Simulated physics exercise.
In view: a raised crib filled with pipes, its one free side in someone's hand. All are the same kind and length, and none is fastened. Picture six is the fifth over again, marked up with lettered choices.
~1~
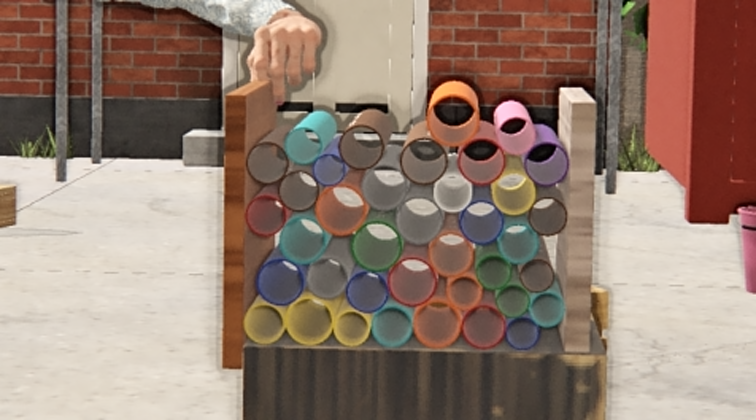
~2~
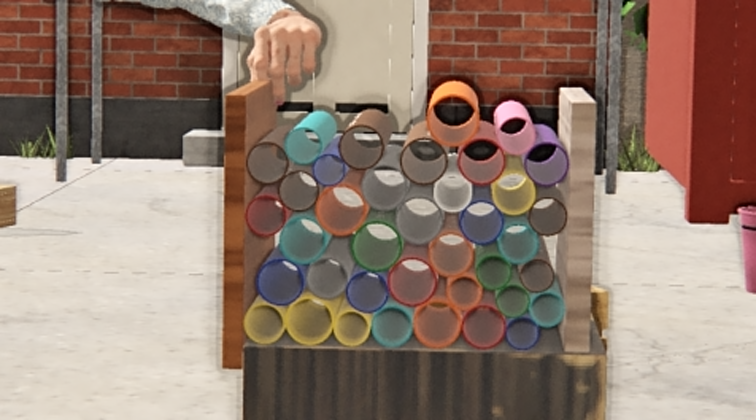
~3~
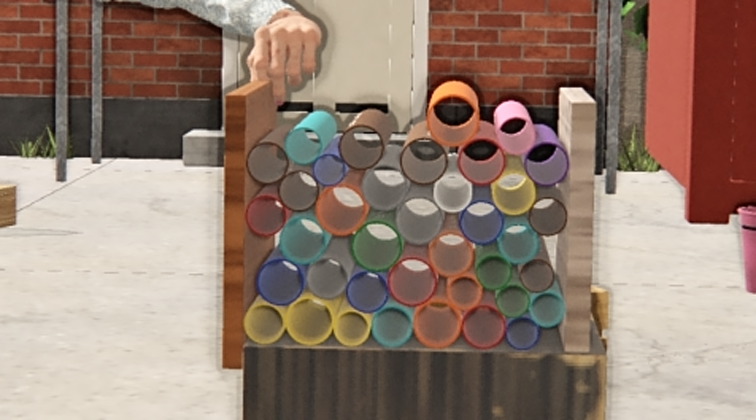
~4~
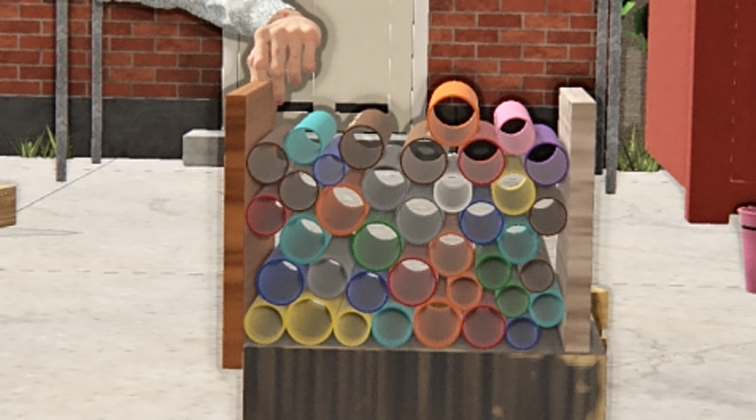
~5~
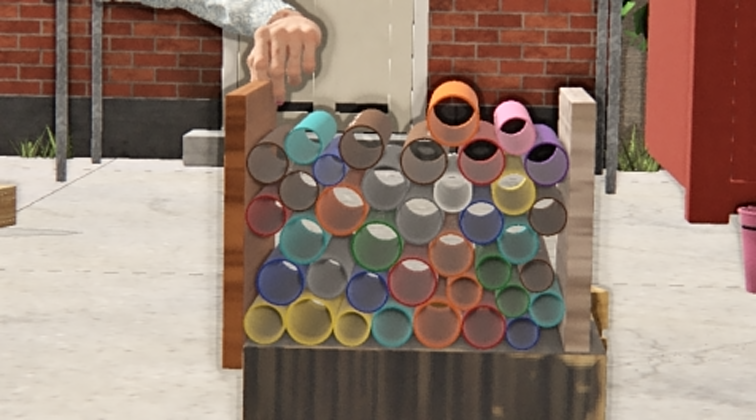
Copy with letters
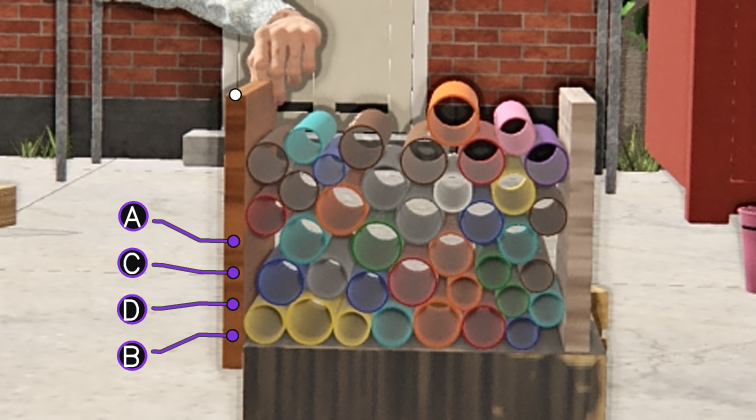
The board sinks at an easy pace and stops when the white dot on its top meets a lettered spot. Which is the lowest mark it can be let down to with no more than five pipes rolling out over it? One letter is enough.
Mark A is as low as it can go.
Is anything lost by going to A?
At A: Yes.
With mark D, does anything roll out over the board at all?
Yes.
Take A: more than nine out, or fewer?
Fewer than nine.
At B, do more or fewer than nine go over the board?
It loses more than nine.
On the marked copy, A at (234, 241); B at (233, 335); C at (233, 273); D at (233, 305); the white dot at (235, 95).
Taking A. A third of the way, top of the board (246, 163).
Two thirds of the way, top of the board (245, 238).
When it is over, top of the board (245, 240), three out over the board.
As for the rest, B more than five out over the board; C more than five out over the board; D more than five out over the board.
